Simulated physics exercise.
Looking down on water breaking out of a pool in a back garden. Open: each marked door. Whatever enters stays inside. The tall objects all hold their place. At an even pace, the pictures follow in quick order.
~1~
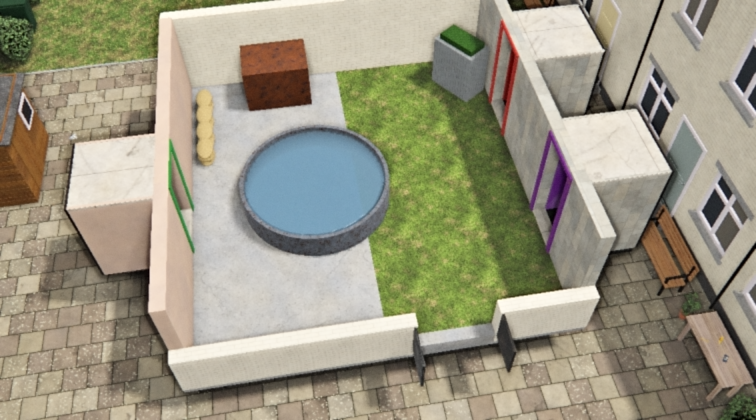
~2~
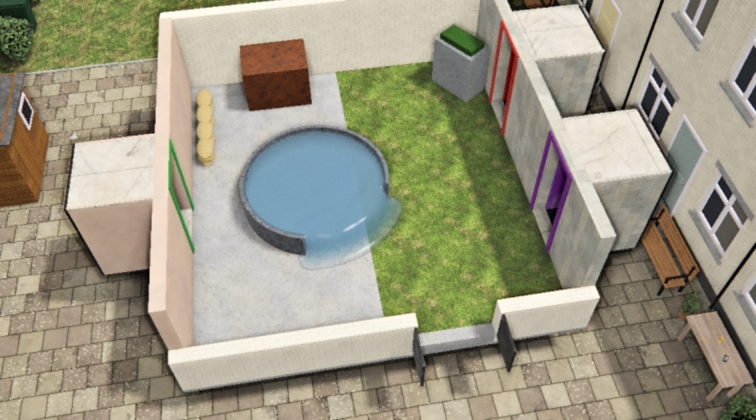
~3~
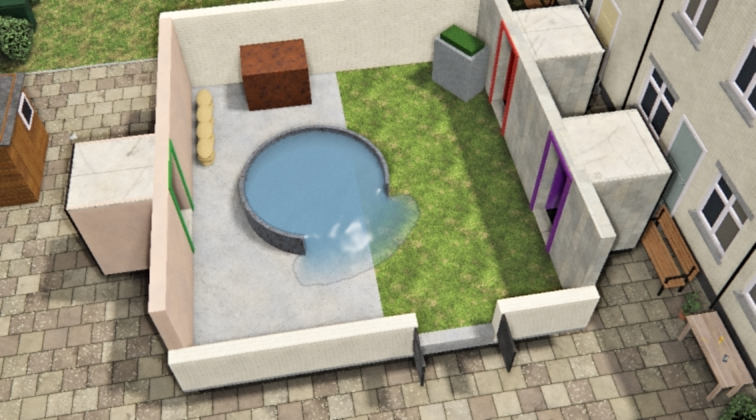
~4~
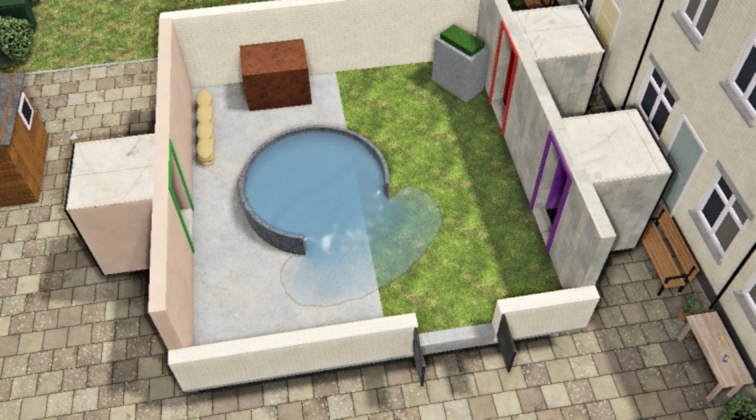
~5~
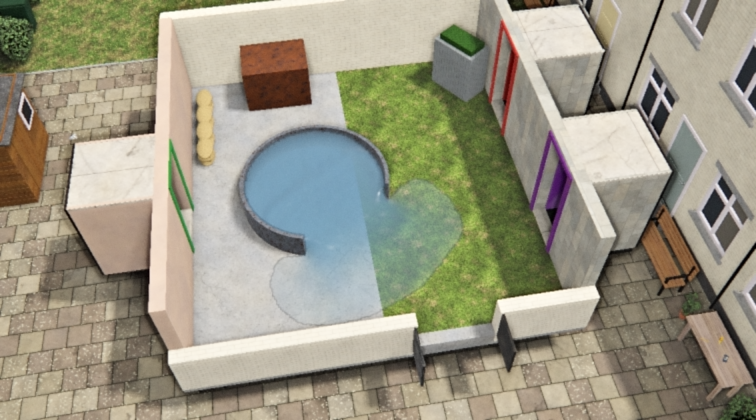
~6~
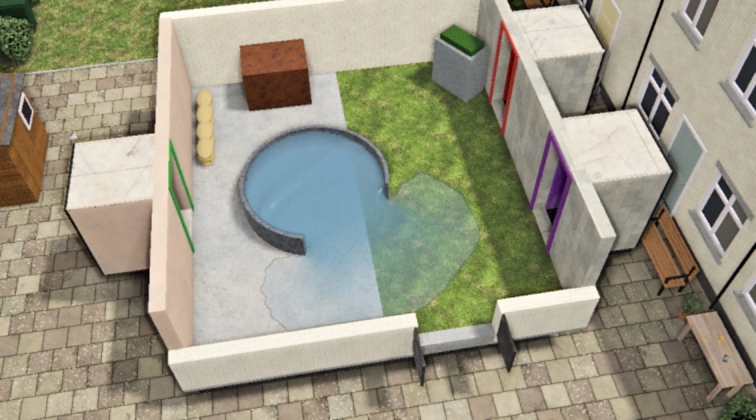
In the video, a round pool stands full in a walled garden, then its lower-right side opens and water pours out, spreading steadily across the grey paving and the grass while the surrounding tall objects stay in place.
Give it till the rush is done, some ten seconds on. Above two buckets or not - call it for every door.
Purple door: Above two buckets; red door: Not above two buckets; green door: Not above two buckets.
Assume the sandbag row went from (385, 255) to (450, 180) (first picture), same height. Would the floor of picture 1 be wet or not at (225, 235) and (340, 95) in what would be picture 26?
I'd say left untouched for the first, left untouched for the second.
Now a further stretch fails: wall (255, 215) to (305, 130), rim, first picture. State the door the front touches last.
The one in purple comes last.
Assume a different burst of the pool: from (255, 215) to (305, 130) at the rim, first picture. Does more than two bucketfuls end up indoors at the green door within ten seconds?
Here the green door overshoots.
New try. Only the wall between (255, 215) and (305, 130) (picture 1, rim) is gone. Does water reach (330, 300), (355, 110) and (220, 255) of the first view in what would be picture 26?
So that's left bare for the first, waterlogged for the second and waterlogged for the third.
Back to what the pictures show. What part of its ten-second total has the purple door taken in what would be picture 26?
Around 10 percent.
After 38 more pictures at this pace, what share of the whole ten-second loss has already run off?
Near 70 in a hundred, I reckon.
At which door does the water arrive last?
Looking at the pictures, the answer is the red one.
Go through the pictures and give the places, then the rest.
In the first frame, the round tank at (315, 181) is whole and still.
In the second frame, water pours out at (359, 234) and has run to (392, 200).
In the third frame, the front is at (304, 281), out from the gap at (359, 235).
In the fourth frame, the front is at (299, 299), out from the gap at (359, 236).
In the fifth frame, water pours out at (360, 236) and has run to (305, 319).
In the sixth frame, water pours out at (360, 236) and has run to (474, 228).
A moment on, water covers 30 % of the floor; the purple door not reached, the red door not reached, the green door not reached.
Next, water covers 35 % of the floor; the purple door wet at the sill, nothing in, the red door not reached, the green door not reached.
Then, water covers 45 % of the floor; the purple door under two buckets in, the red door not reached, the green door not reached.
Later, water covers 65 % of the floor; the purple door over two buckets in, the red door wet at the sill, nothing in, the green door wet at the sill, nothing in.
In the end, water covers 90 % of the floor; the purple door far over two buckets in, the red door wet at the sill, nothing in, the green door wet at the sill, nothing in.
